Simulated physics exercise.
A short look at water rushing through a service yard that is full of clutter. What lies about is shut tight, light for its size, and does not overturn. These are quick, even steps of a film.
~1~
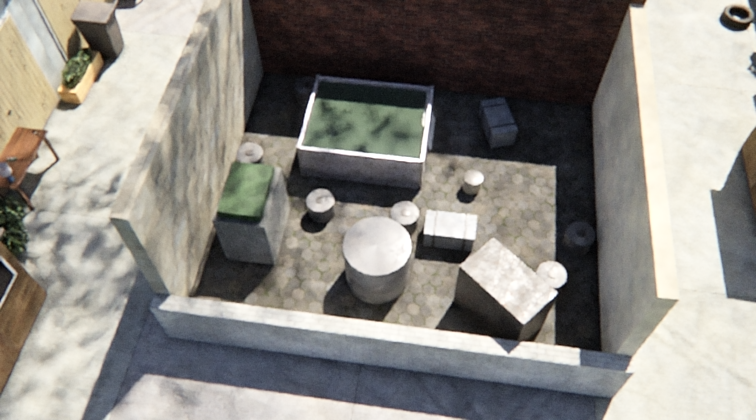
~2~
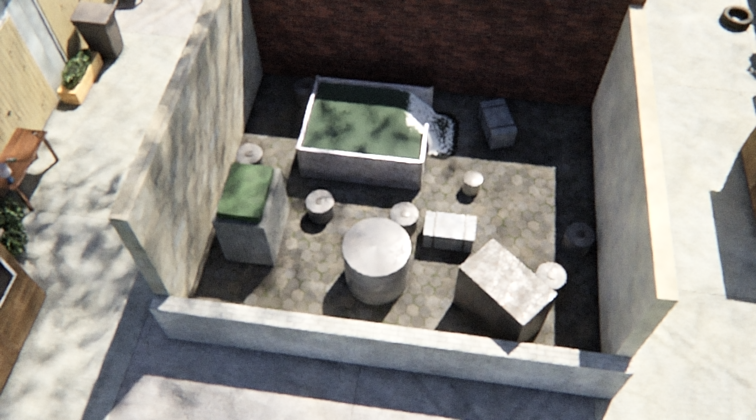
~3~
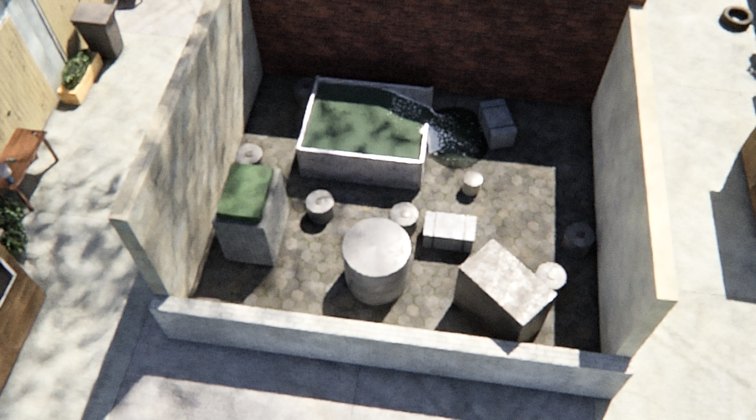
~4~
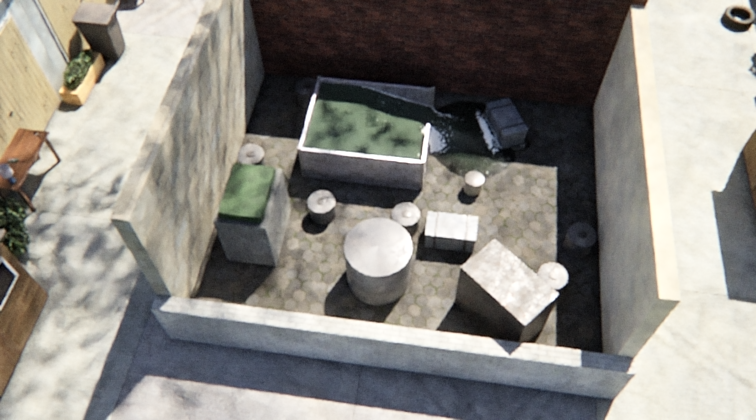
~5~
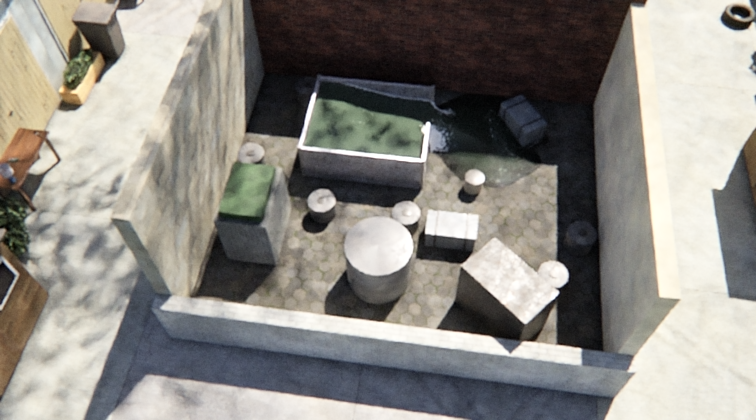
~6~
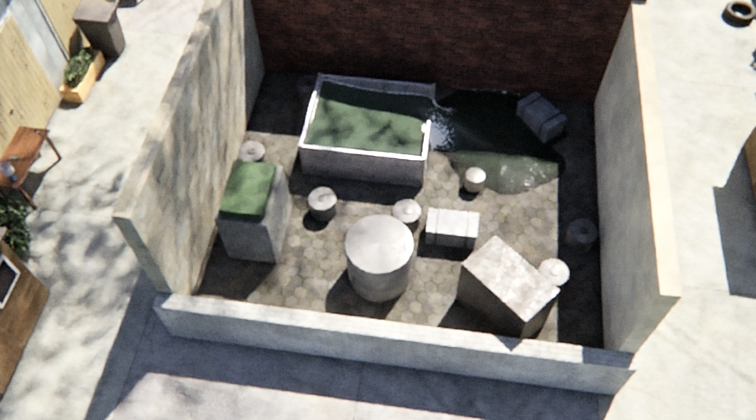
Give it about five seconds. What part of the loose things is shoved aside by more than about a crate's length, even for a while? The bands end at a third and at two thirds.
It is less than a third.
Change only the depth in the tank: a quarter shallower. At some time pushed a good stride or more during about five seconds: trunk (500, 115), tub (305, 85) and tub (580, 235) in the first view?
As listed: Yes, less than that, moved that far.
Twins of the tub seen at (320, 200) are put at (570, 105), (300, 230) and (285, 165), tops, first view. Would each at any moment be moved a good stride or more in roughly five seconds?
One after the other: Yes, no, not that far.
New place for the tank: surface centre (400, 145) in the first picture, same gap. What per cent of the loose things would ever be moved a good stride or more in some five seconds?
Near 30 in a hundred.
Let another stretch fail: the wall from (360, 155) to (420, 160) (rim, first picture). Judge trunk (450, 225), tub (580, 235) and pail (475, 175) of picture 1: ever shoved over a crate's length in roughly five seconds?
As listed: Swept aside, pushed that far, less than that.
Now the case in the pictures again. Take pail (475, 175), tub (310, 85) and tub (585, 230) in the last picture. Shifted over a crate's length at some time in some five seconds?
In that order: Short of that, not that far, pushed that far.
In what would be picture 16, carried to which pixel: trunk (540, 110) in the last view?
Around (580, 94).
A moment on, 1 of 10 are well off their spots; 0 afloat.
Next, 1 of 10 are well off their spots; 1 afloat.
Later, 2 of 10 are well off their spots; 3 afloat.
In the end, 3 of 10 are well off their spots, and 3 have been at some point; 3 afloat.
